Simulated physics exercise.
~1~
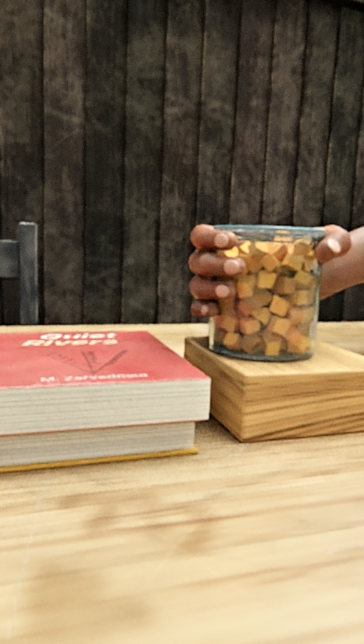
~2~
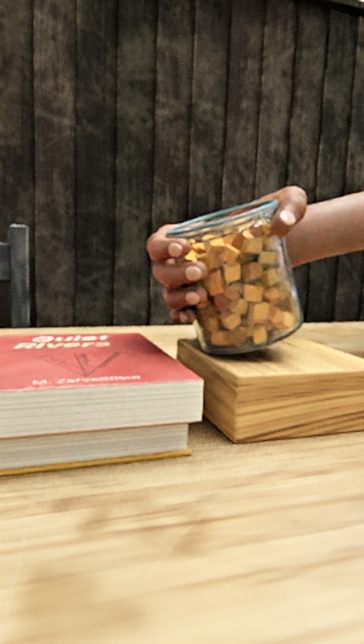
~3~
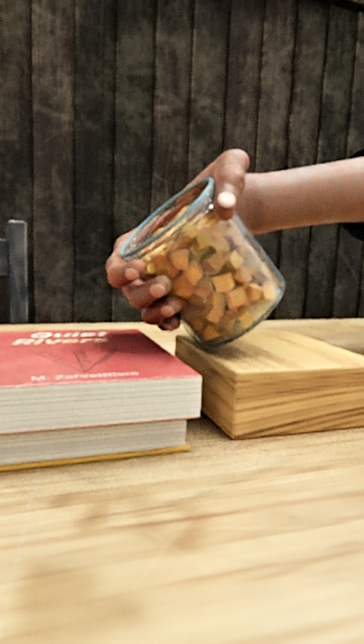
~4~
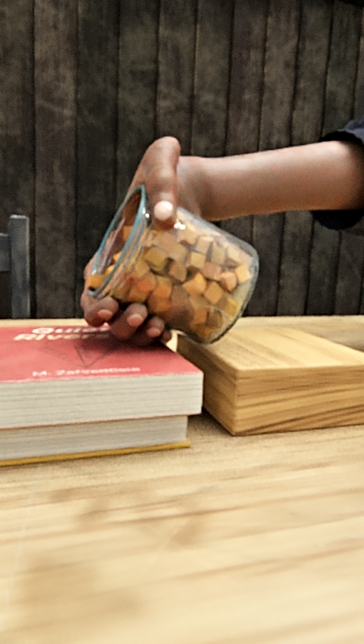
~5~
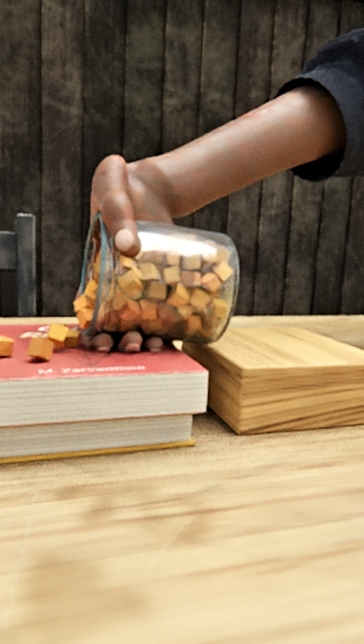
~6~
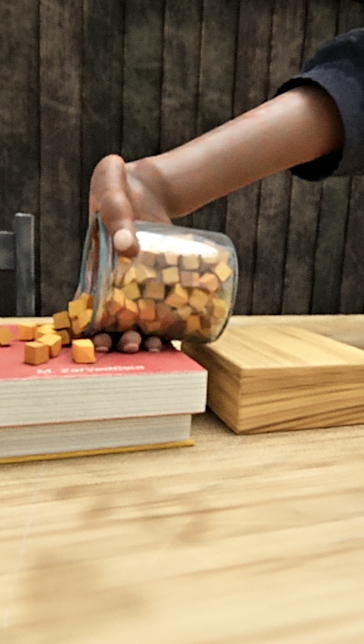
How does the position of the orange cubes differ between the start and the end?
At the start the cubes are all inside the upright jar above the wooden block on the right. By the end they have shifted left, with some spilled onto the red book and the rest still in the tipped jar.
On a wooden table, a hand tips a glass jar left, spilling some orange cubes onto books.
